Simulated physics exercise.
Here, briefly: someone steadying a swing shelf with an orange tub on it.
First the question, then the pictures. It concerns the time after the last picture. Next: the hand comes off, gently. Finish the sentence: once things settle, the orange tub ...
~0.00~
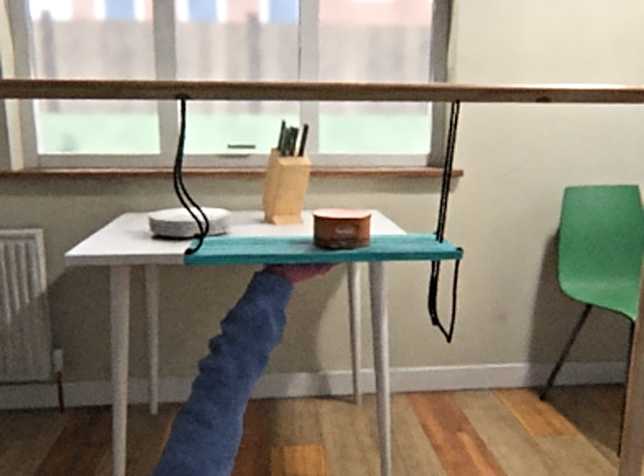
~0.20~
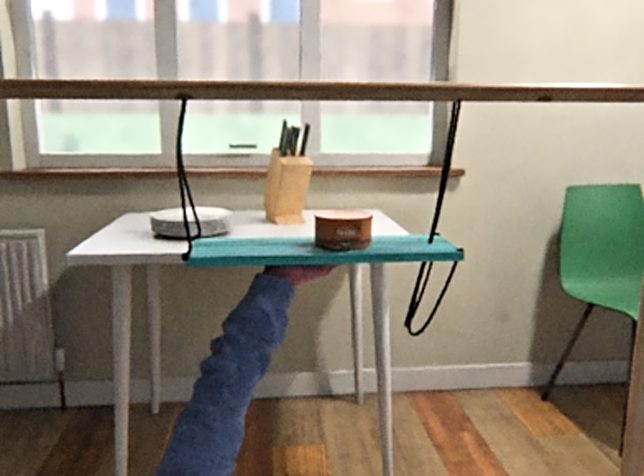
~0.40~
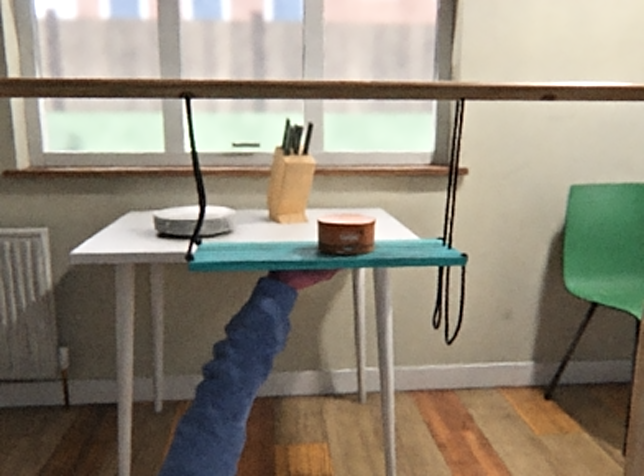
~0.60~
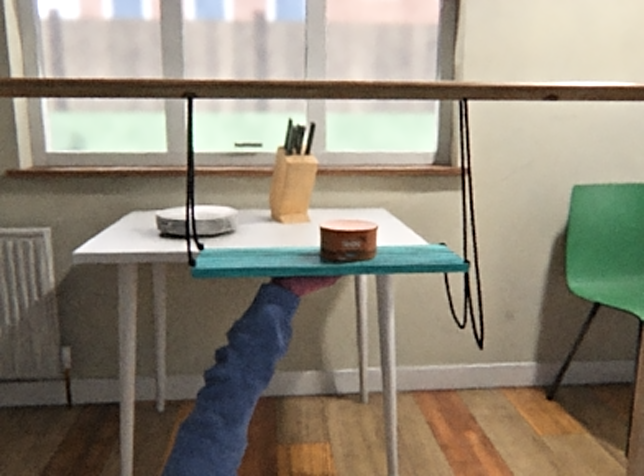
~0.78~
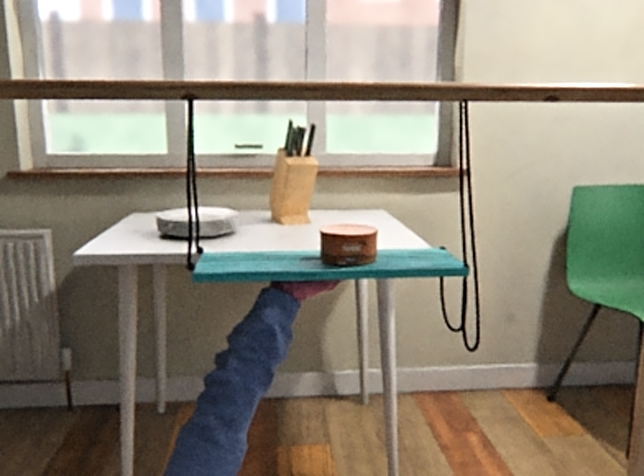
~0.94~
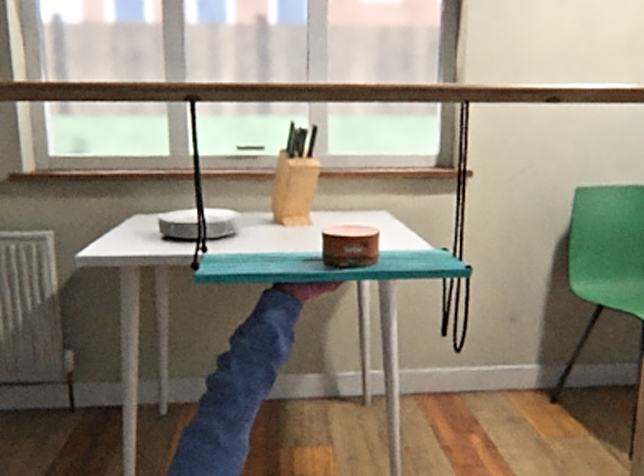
... has gone over the right end.
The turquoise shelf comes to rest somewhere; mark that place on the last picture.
When things settle, its middle is close to (299, 353).
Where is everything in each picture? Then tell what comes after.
The first frame shows orange tub (342, 228); turquoise shelf (327, 258).
The second frame shows orange tub (343, 229).
The third frame shows orange tub (346, 234).
The fourth frame shows orange tub (348, 240); turquoise shelf (333, 271).
The fifth frame shows orange tub (349, 244).
The sixth frame shows orange tub (351, 245); turquoise shelf (336, 277); left shoelaces almost straight; right shoelaces slack, hanging in a loop.
By 1.38 s, board tipped 21° down to the right; tub sliding near (463, 343).
By 1.94 s, board tipped 43° down to the right; tub on the floor.
By 2.46 s, board tipped 44° down to the right; tub on the floor.
When it is over, board tipped 46° down to the right; tub on the floor. The orange tub is shed rightwards.
